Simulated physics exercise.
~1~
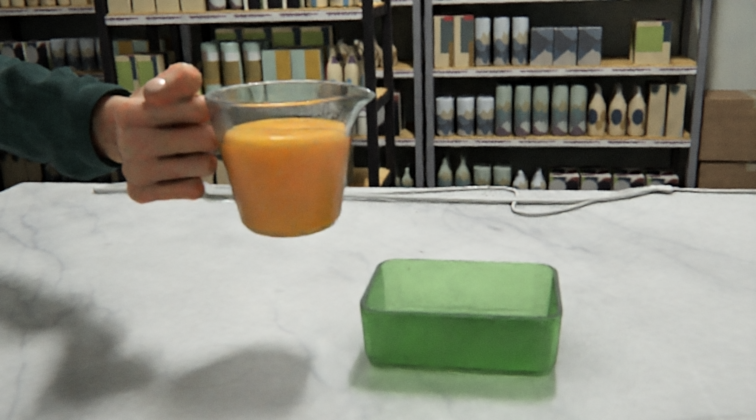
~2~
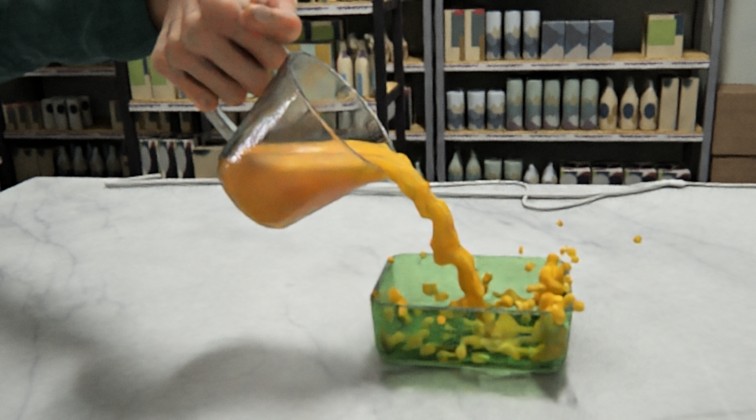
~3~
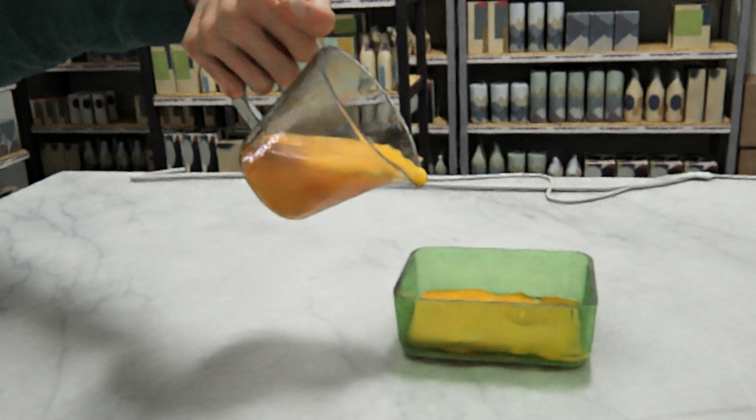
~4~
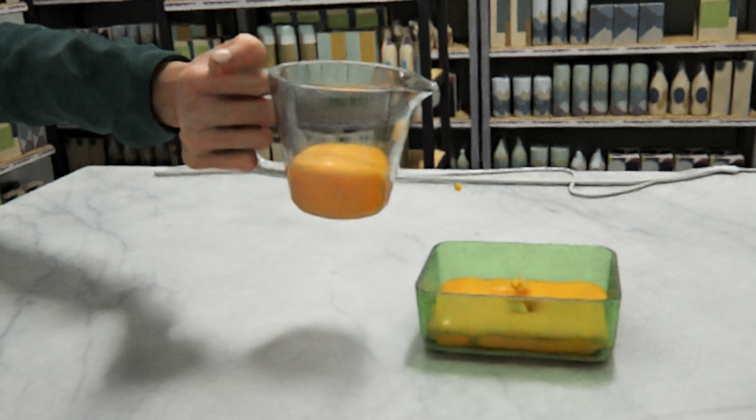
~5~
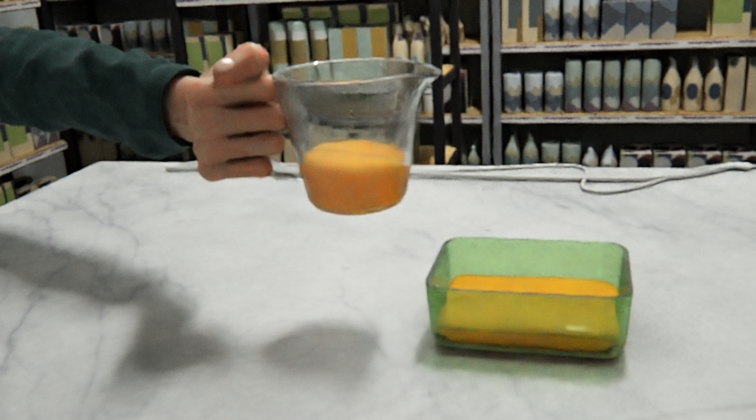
In the video, a hand tilts a clear, flared glass jug of orange juice to the right and pours it into an empty green rectangular tub, splashing some, then levels the jug, leaving juice in both containers as the camera pans slightly left.
